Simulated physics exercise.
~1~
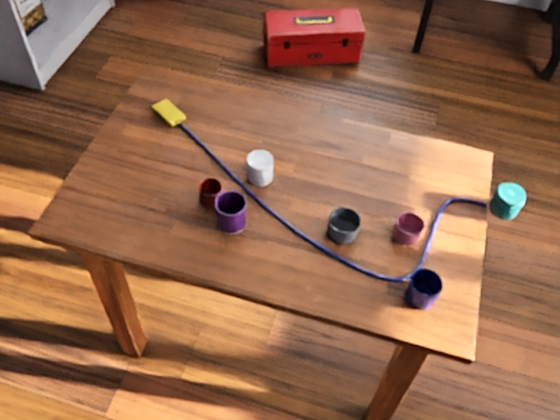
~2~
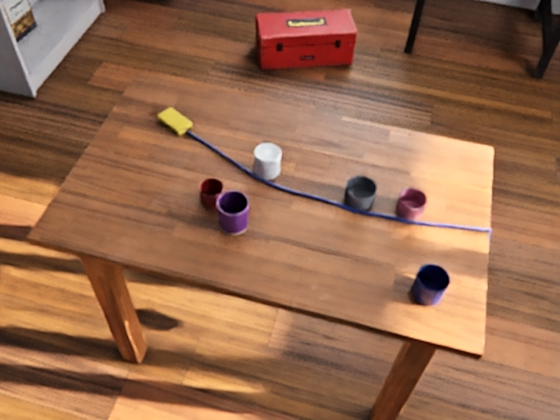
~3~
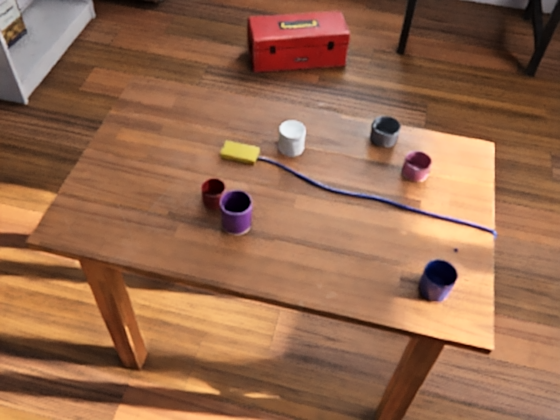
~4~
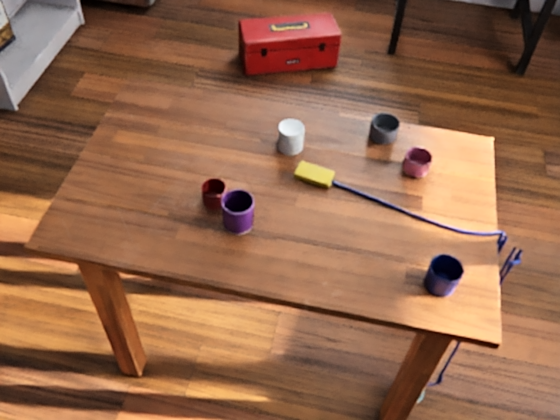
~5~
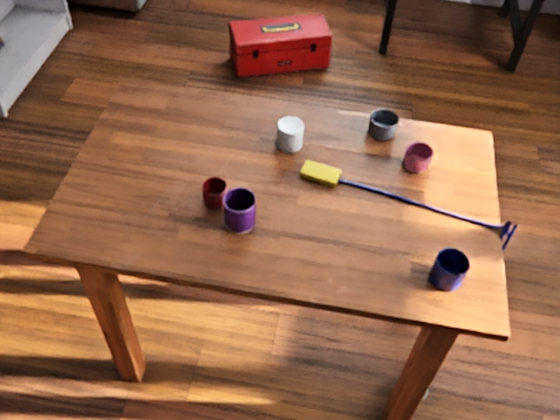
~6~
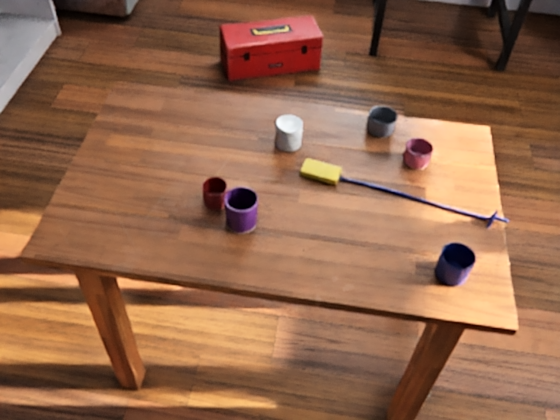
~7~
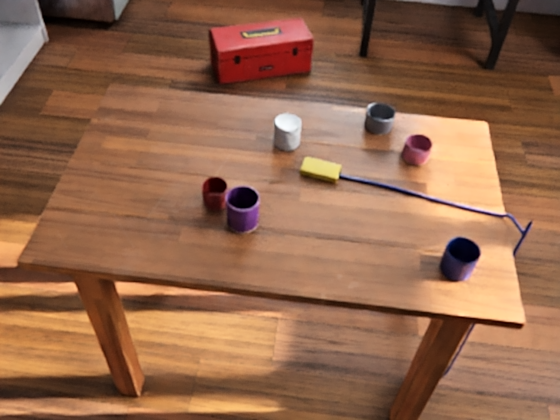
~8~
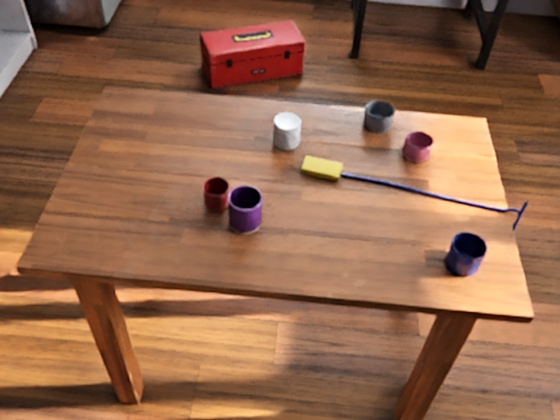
A wooden table stands on a plank floor, seen from above at an angle, with a red toolbox behind it. A blue cable winds from a yellow phone at upper left past white, grey, pink and blue containers to a teal object at the right edge, while a red cup and purple mug sit left of centre. The teal object drops out of sight and the cable pulls taut, shifting the white tub, grey mug and pink mug backward. The phone slides right, then stops near the middle. The cable's end swings beyond the edge, and every mug stays on the table.
